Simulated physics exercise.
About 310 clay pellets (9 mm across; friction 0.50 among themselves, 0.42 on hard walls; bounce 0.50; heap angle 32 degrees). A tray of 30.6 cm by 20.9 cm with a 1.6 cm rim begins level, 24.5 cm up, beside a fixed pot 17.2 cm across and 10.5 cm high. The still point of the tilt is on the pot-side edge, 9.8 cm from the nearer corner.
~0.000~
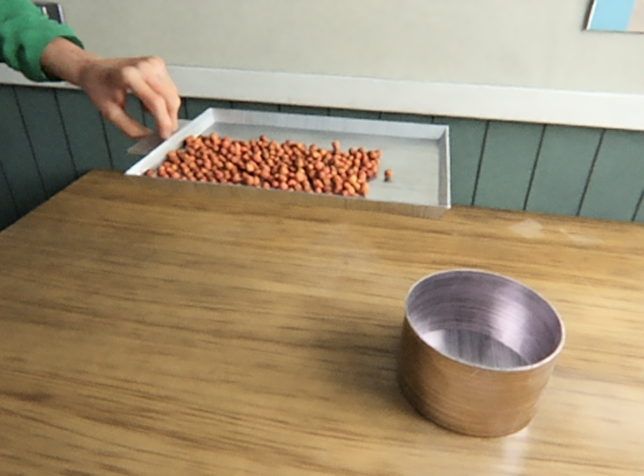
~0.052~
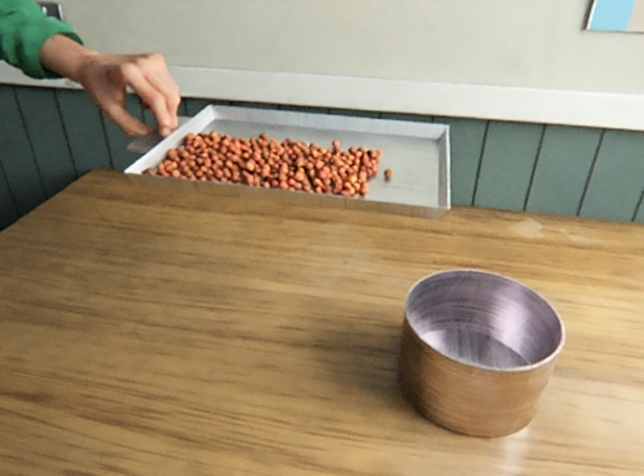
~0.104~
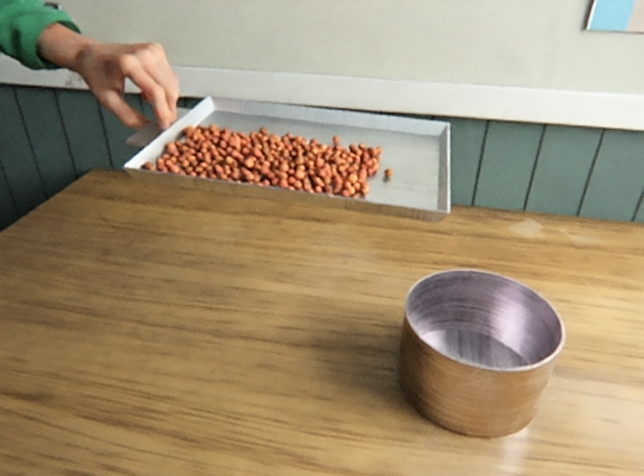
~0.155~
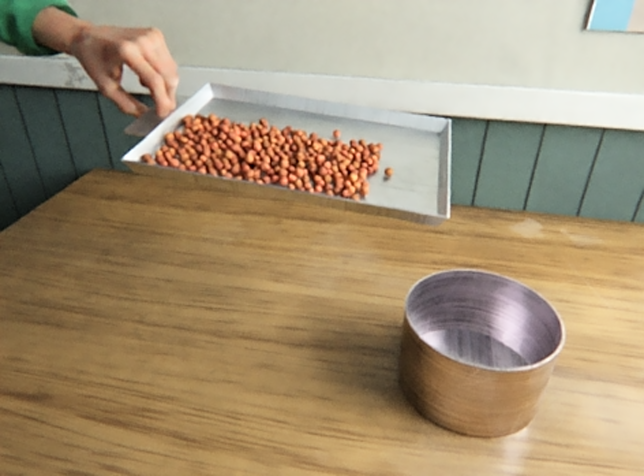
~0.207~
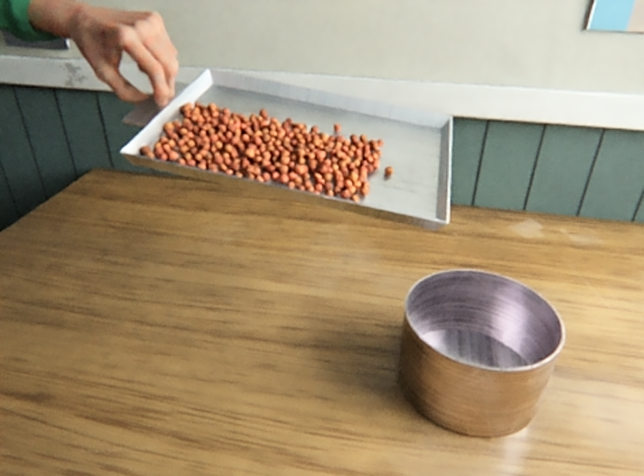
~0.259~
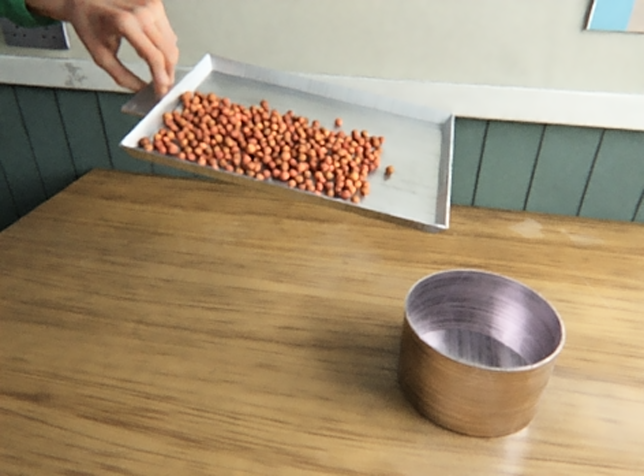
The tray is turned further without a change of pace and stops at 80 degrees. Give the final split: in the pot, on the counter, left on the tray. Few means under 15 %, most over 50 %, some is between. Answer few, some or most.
Pot: Some, counter: Most, tray: Few.
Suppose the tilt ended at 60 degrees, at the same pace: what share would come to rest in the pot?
In that case some 30 per cent.
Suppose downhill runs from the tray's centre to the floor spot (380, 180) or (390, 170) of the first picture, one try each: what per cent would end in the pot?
About 80 and 70 per cent.
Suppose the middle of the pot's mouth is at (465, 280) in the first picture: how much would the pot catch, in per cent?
Some 10 per cent.
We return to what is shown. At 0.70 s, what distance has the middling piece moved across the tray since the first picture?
Roughly 8 cm.
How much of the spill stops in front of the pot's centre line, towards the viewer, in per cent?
About 90 per cent.
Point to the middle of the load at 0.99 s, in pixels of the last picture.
Near (396, 243).
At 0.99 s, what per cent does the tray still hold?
Roughly 60 per cent.
After 0.70 s, tilt 46 degrees; the tray holds 100 %, the pot 0 %.
After 0.99 s, tilt 67 degrees; the tray holds 60 %, the pot 10 %.
After 1.38 s, tilt 80 degrees; the tray holds 5 %, the pot 35 %.
By 2.3 s all is still; pot 40 %, counter 60 %, tray 0 %.
